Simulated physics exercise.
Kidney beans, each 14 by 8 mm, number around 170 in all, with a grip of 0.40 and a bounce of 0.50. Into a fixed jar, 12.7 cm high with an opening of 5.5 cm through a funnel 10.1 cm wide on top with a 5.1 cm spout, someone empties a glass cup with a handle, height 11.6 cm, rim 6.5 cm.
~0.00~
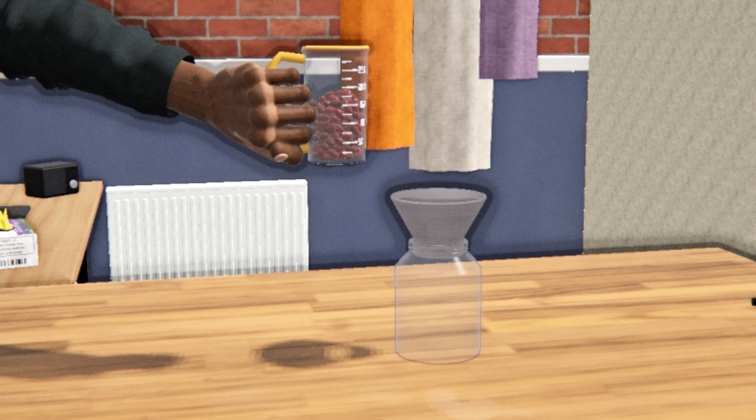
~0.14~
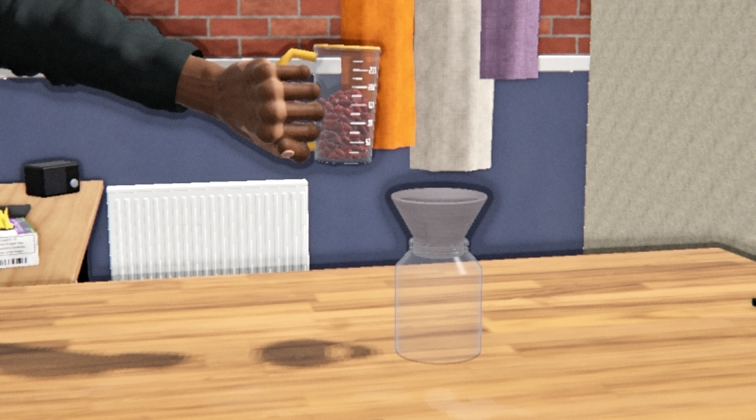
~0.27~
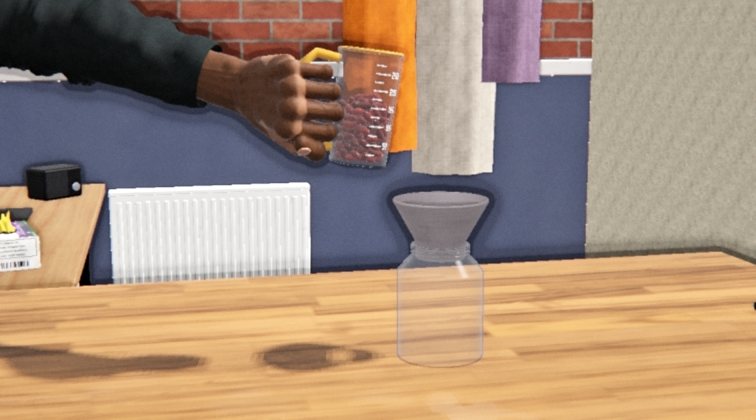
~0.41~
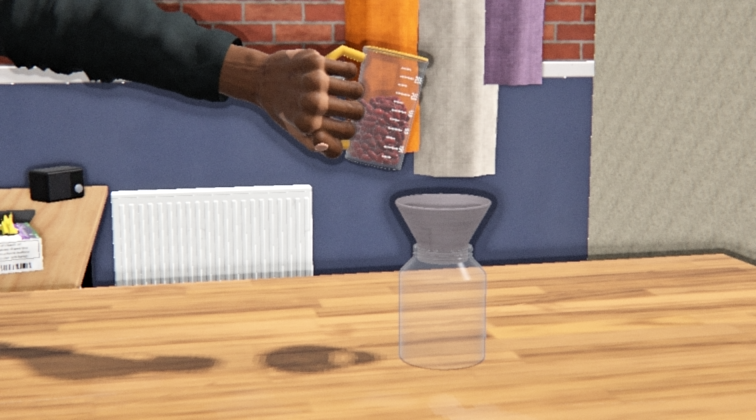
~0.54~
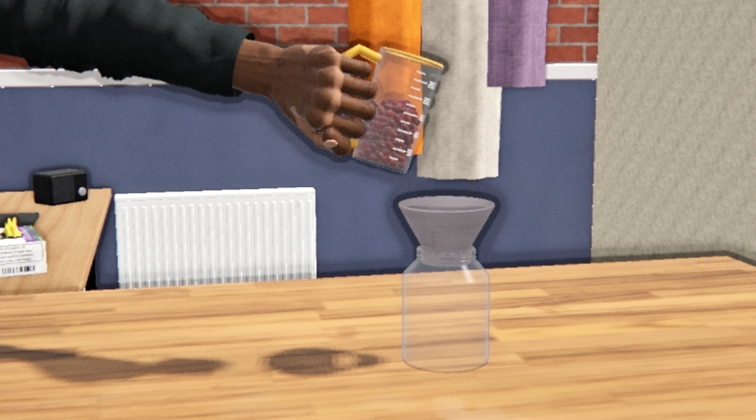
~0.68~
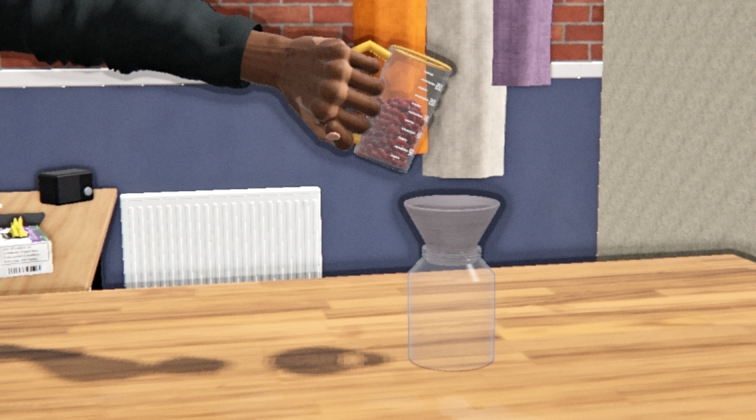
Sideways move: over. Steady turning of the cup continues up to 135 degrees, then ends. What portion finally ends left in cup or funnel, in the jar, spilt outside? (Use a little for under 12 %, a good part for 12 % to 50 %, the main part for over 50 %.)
Still above: A little. Jar: The main part. Spilt: A little.
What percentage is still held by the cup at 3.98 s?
Roughly 0 %.
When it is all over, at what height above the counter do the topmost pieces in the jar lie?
Roughly 4.0 centimetres above the counter.
After 2.09 s, tilt 74 degrees; the cup holds 100 %, the jar 0 %.
After 3.04 s, tilt 109 degrees; the cup holds 95 %, the jar 0 %.
After 3.98 s, tilt 135 degrees; the cup holds 0 %, the jar 100 %.
By 4.4 s all is still; still above 0 %, jar 100 %, spilt 0 %.
